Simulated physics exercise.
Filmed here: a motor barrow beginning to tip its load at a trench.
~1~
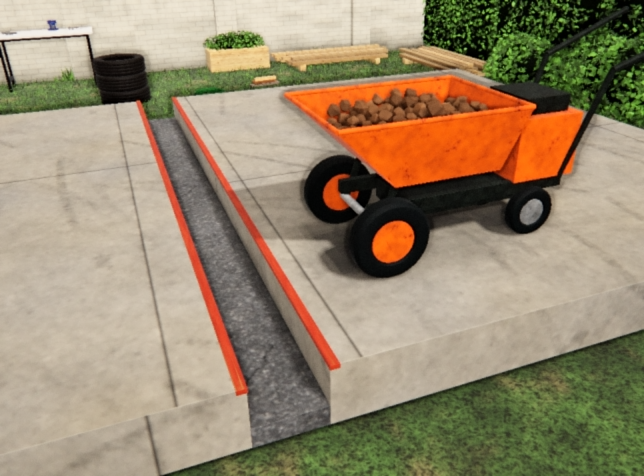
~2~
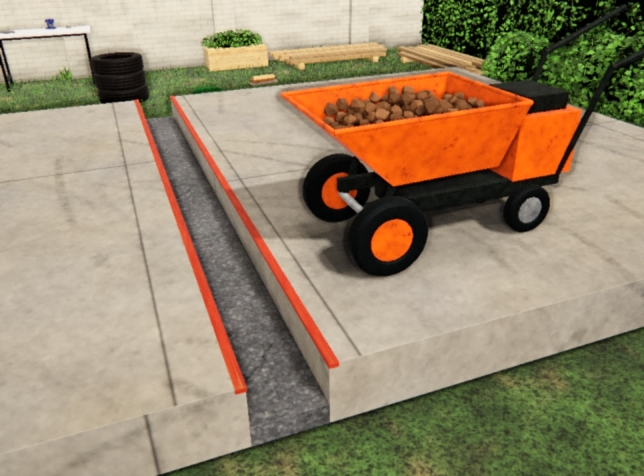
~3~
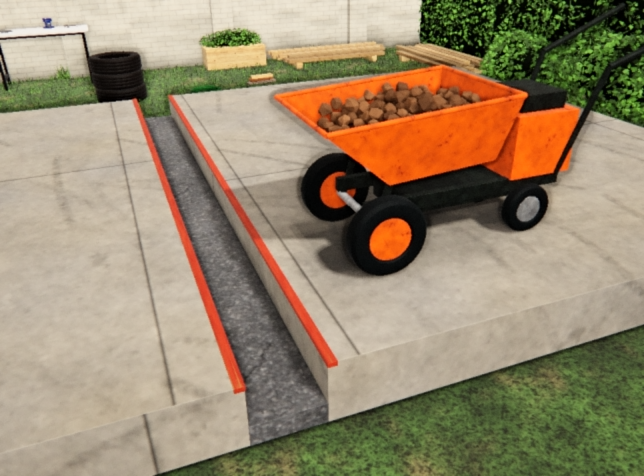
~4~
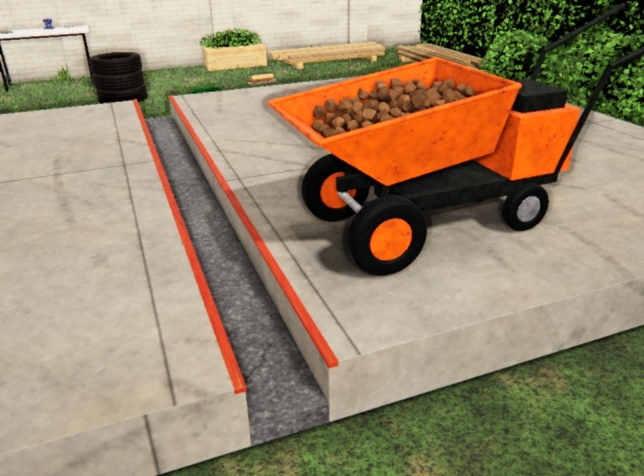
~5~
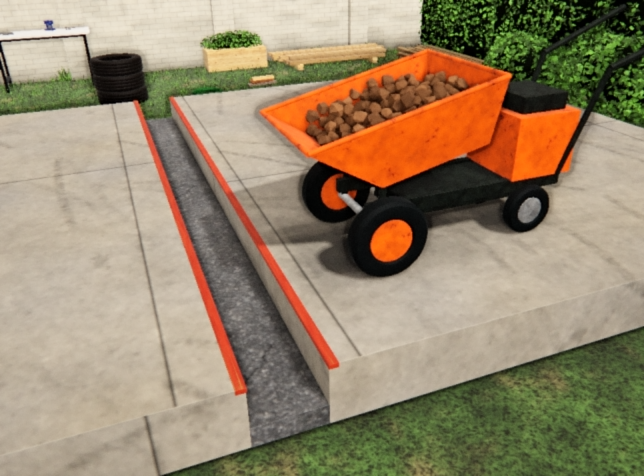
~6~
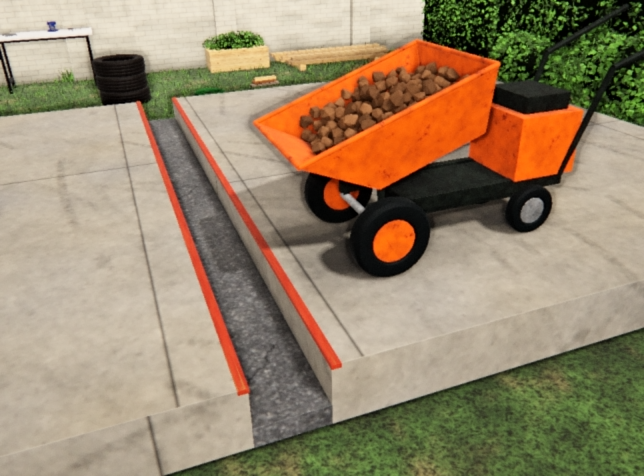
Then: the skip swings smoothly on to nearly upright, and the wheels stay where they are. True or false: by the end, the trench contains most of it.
True.
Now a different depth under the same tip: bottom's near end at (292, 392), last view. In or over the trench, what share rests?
Estimate: Approx. 40 per cent.
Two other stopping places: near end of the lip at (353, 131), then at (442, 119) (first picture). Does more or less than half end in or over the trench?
Trial 1 exceeds half, trial 2 falls short of half.
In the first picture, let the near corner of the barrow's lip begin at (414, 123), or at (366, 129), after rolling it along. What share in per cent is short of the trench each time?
Some 20 % then some 0 %.
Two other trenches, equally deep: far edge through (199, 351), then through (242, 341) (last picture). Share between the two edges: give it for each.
90 %, 50 %.
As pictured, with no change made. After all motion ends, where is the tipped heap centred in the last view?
Roughly at (229, 290), give or take.
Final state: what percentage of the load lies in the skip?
My estimate is about 5 per cent.
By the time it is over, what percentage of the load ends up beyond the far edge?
I'd put it at some 25 per cent of the load.
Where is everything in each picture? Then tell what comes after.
In the first frame, lip of the skip near (338, 133), level; top of the load near (428, 115), clay clods; first edge of the trench near (311, 324); far edge near (225, 344), the trench over half as wide as the skip, and about half as deep as wide.
In the second frame, lip of the skip near (334, 133), level; top of the load near (425, 112).
In the third frame, lip of the skip near (327, 136), tipped barely; top of the load near (420, 109).
In the fourth frame, lip of the skip near (318, 144), tipped a little; top of the load near (426, 104).
In the fifth frame, lip of the skip near (308, 155), tipped a little; top of the load near (430, 97).
In the sixth frame, lip of the skip near (299, 168), tipped clearly; top of the load near (421, 92); first edge of the trench near (312, 323); far edge near (227, 344).
Shortly afterwards, skip tipped steeply; the whole lot in the skip.
Next, skip tipped right over; near half in the skip; near a third in or heaped over the trench; a little beyond it; only a few falling.
Some moments later, skip tipped right over; a little in the skip; near two thirds in or heaped over the trench; near a quarter beyond it.
In the end, skip tipped right over; a little in the skip; the bulk in or heaped over the trench; near a quarter beyond it.
